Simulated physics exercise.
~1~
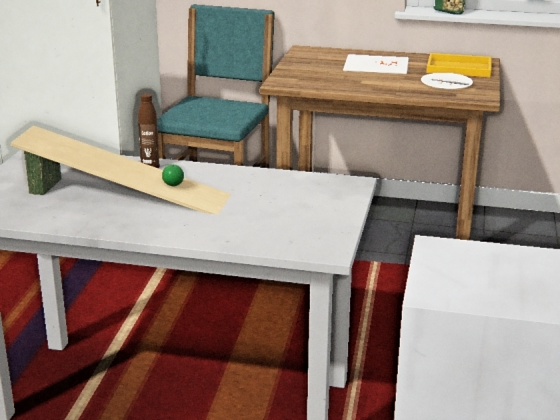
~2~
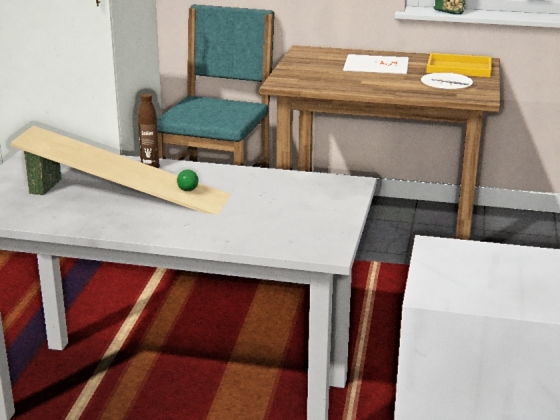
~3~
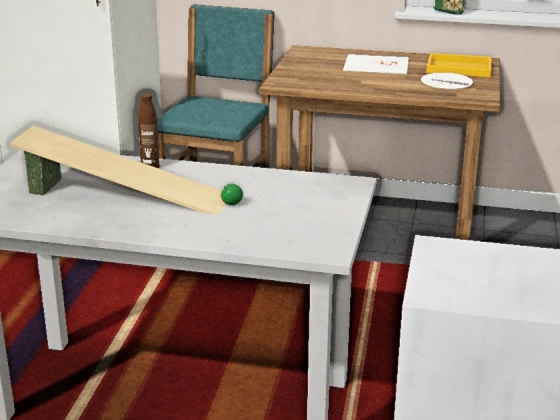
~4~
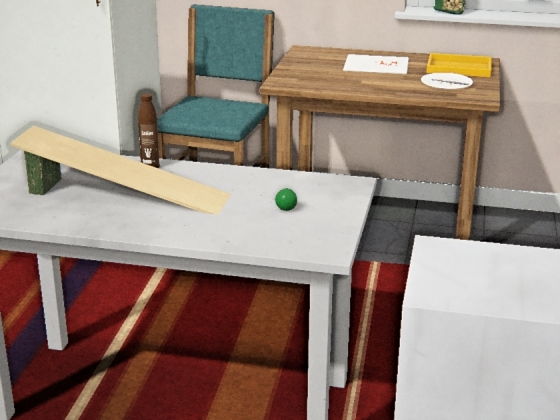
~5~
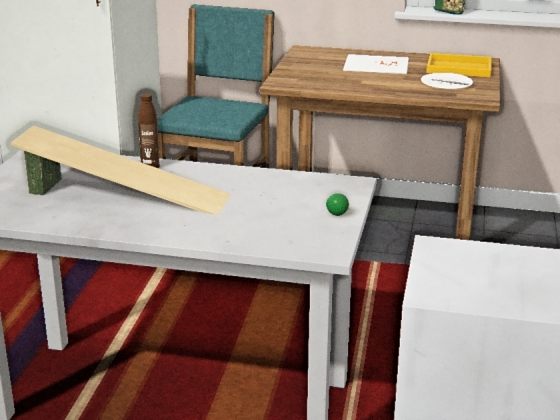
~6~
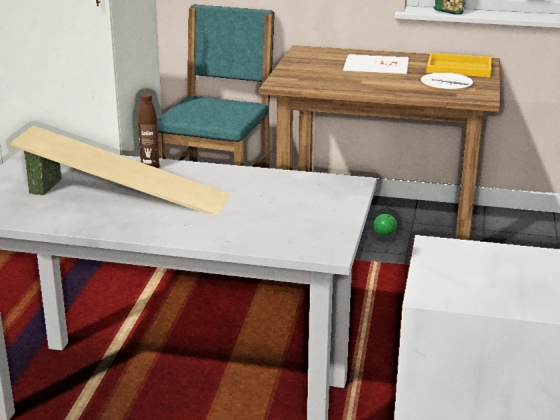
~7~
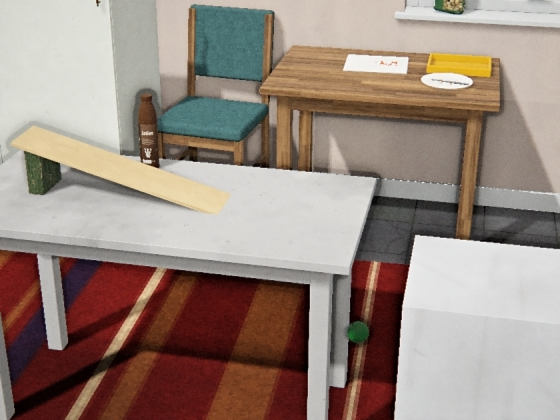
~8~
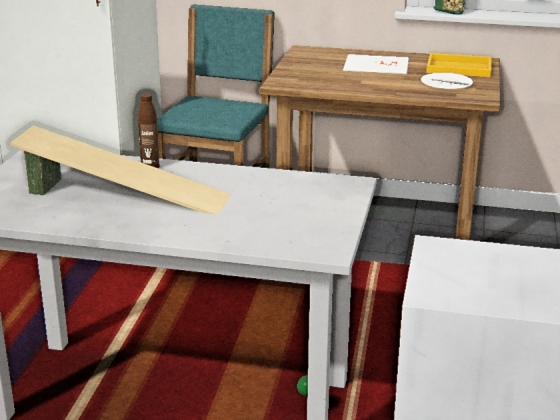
A white table held a sloping wooden board and a brown bottle that stayed still, while a green apple rolled down the board, crossed the tabletop to the right, dropped off the edge into the gap before the white block, and ended up low near the table's leg.
